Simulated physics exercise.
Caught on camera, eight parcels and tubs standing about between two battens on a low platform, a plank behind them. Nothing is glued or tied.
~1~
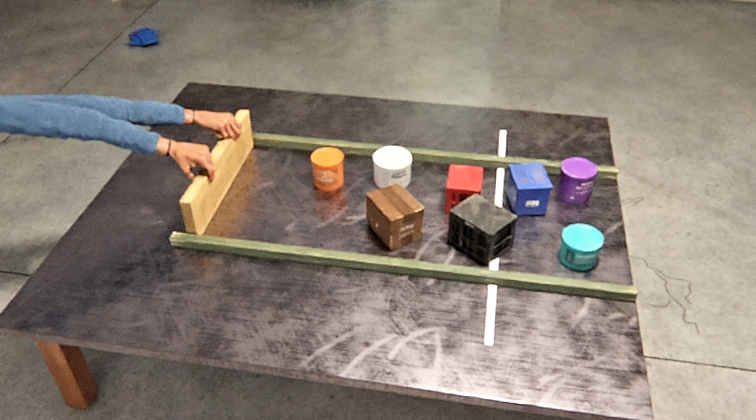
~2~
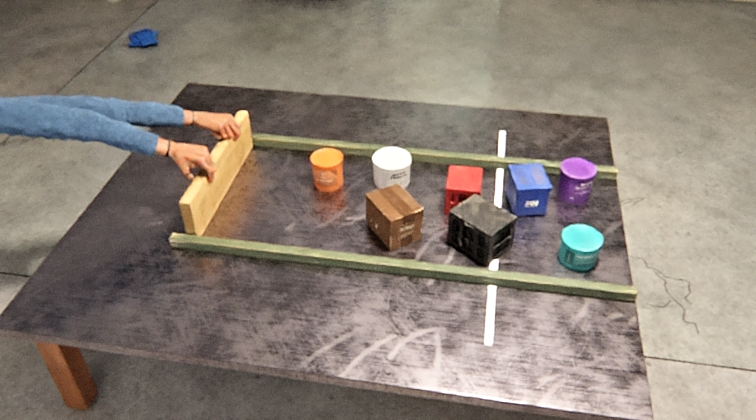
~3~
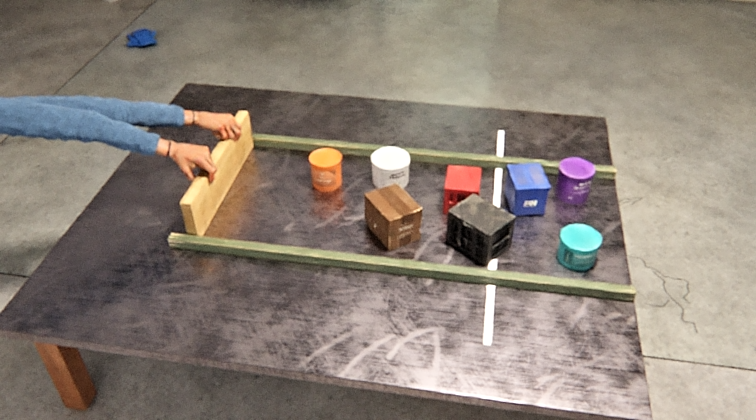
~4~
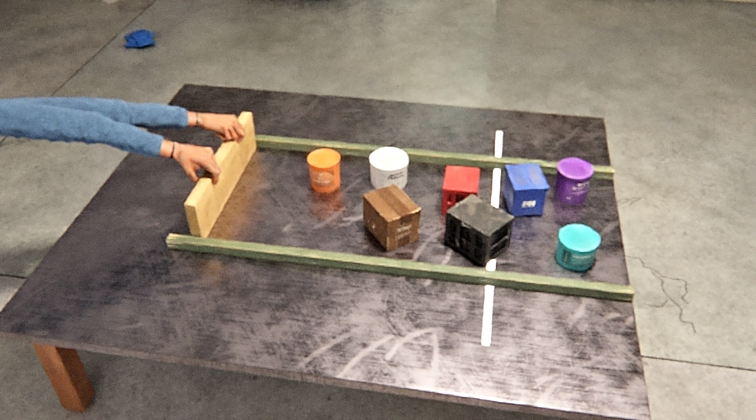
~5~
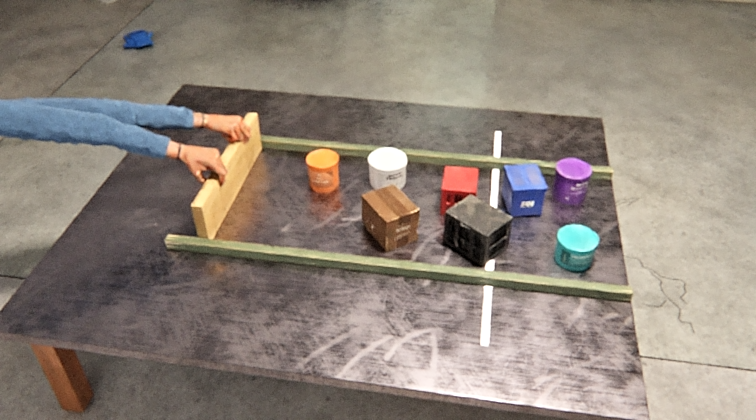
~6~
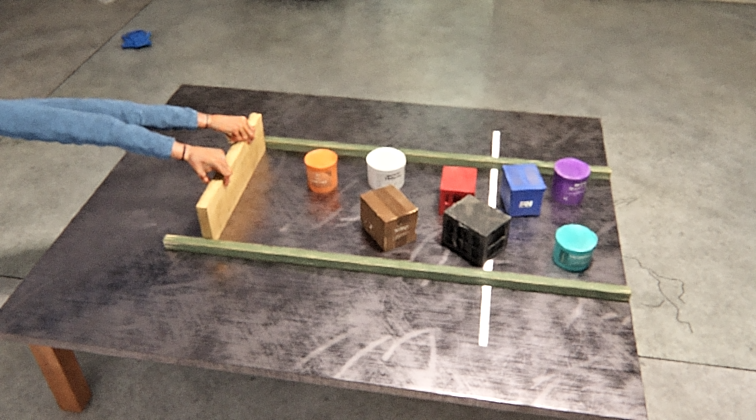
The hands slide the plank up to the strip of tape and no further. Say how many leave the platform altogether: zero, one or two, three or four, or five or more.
The number that fall off is zero.
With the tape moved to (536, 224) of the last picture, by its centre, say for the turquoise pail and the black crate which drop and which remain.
The turquoise pail falls, the black crate holds on.
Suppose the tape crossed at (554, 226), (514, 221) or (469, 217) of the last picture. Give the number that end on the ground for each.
Try by try, 3, 1 and 0.
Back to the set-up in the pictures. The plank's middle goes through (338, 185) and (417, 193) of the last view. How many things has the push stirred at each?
At the one place 2, at the other 5.
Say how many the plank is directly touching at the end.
The number is 3.
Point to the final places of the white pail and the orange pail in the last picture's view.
First (513, 176), then (509, 199).
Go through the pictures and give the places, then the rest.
The first picture shows turquoise pail (580, 248); purple pail (576, 181); blue tote (528, 190); plank (221, 171); tape (497, 218).
The second picture shows purple pail (576, 181); red crate (464, 191).
The third picture shows blue tote (526, 190); black crate (480, 229).
The fourth picture shows turquoise pail (577, 248); plank (224, 173).
The fifth picture shows purple pail (571, 182); orange pail (323, 171).
The sixth picture shows turquoise pail (574, 248); purple pail (570, 182); blue tote (521, 191); plank (235, 175); tape (491, 219).
Soon after, none off yet; turquoise pail at rest near (574, 248); purple pail at rest near (570, 182); blue tote at rest near (521, 191).
At rest, the number that fall off is zero.
